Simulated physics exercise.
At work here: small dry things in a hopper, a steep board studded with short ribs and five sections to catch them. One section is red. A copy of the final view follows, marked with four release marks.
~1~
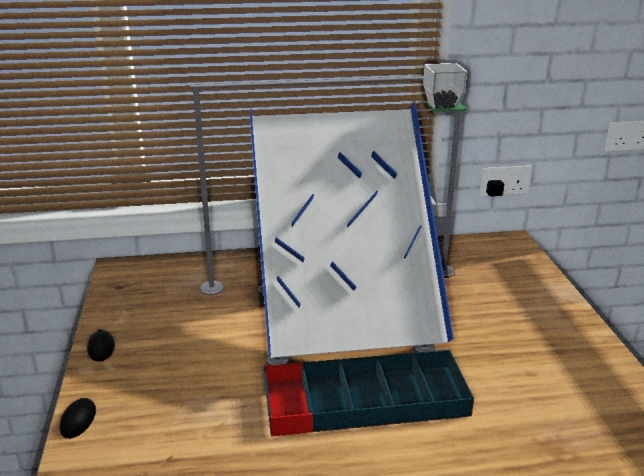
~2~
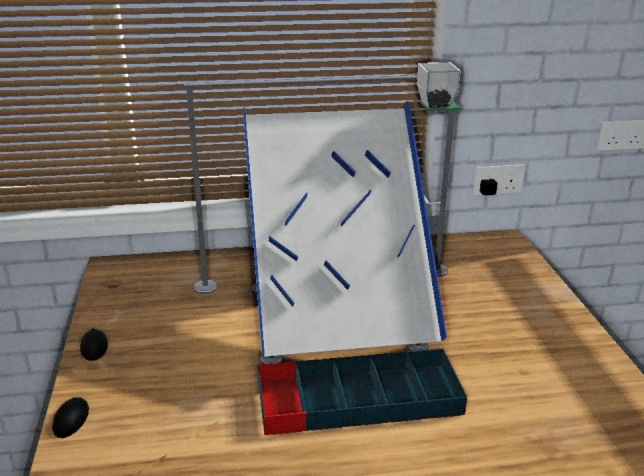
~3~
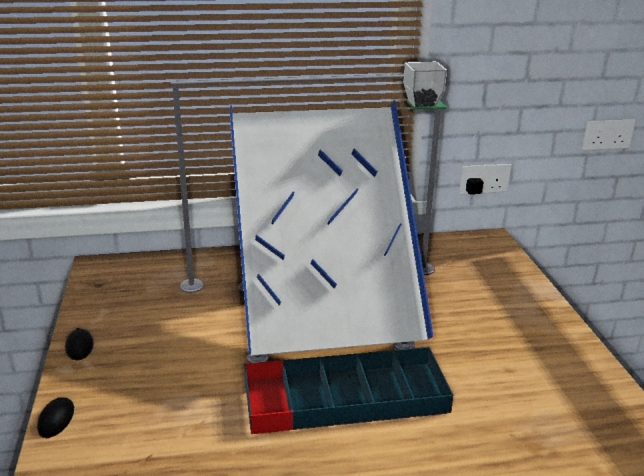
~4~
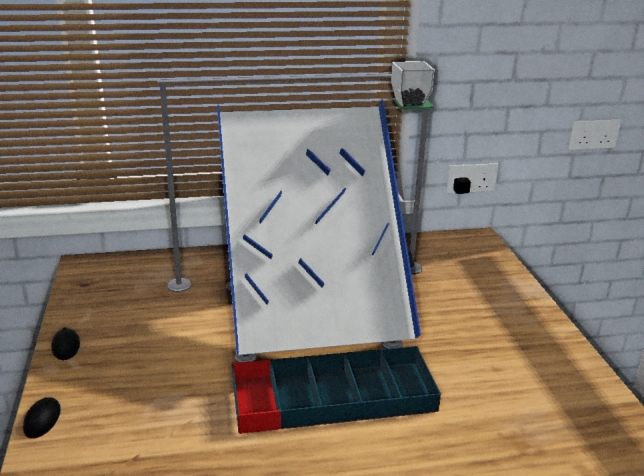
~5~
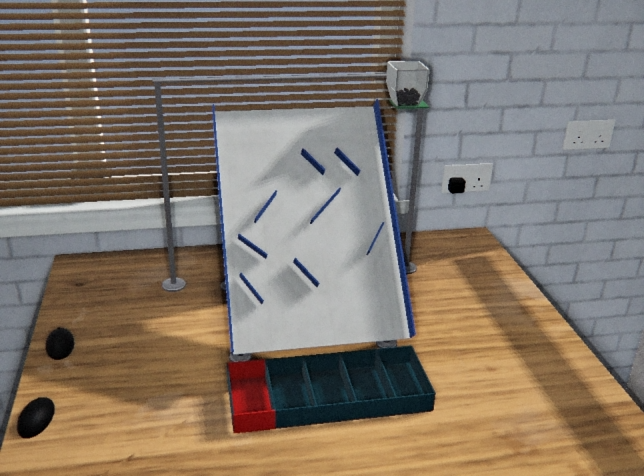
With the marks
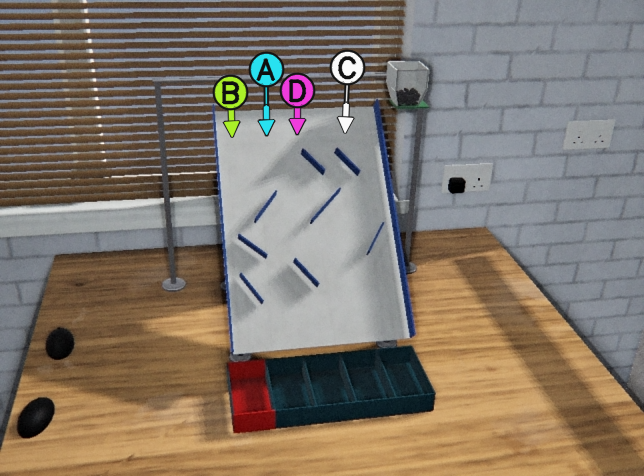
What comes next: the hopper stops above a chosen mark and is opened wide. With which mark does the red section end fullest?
Take B.
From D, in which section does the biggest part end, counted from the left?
The fourth from the left.
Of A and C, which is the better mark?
That is mark A.
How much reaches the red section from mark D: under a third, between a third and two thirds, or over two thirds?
It is under a third.
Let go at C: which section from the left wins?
It is the fifth one.
On the marked copy, mark A meets the board at (266, 129); mark B meets the board at (231, 131); mark C meets the board at (345, 127); mark D meets the board at (297, 128).
With A, roughly a quarter in the red section, the larger part in other sections.
With B, roughly half in the red section, roughly half in other sections.
With C, not one piece in the red section, almost all in other sections.
With D, about a tenth in the red section, the larger part in other sections.
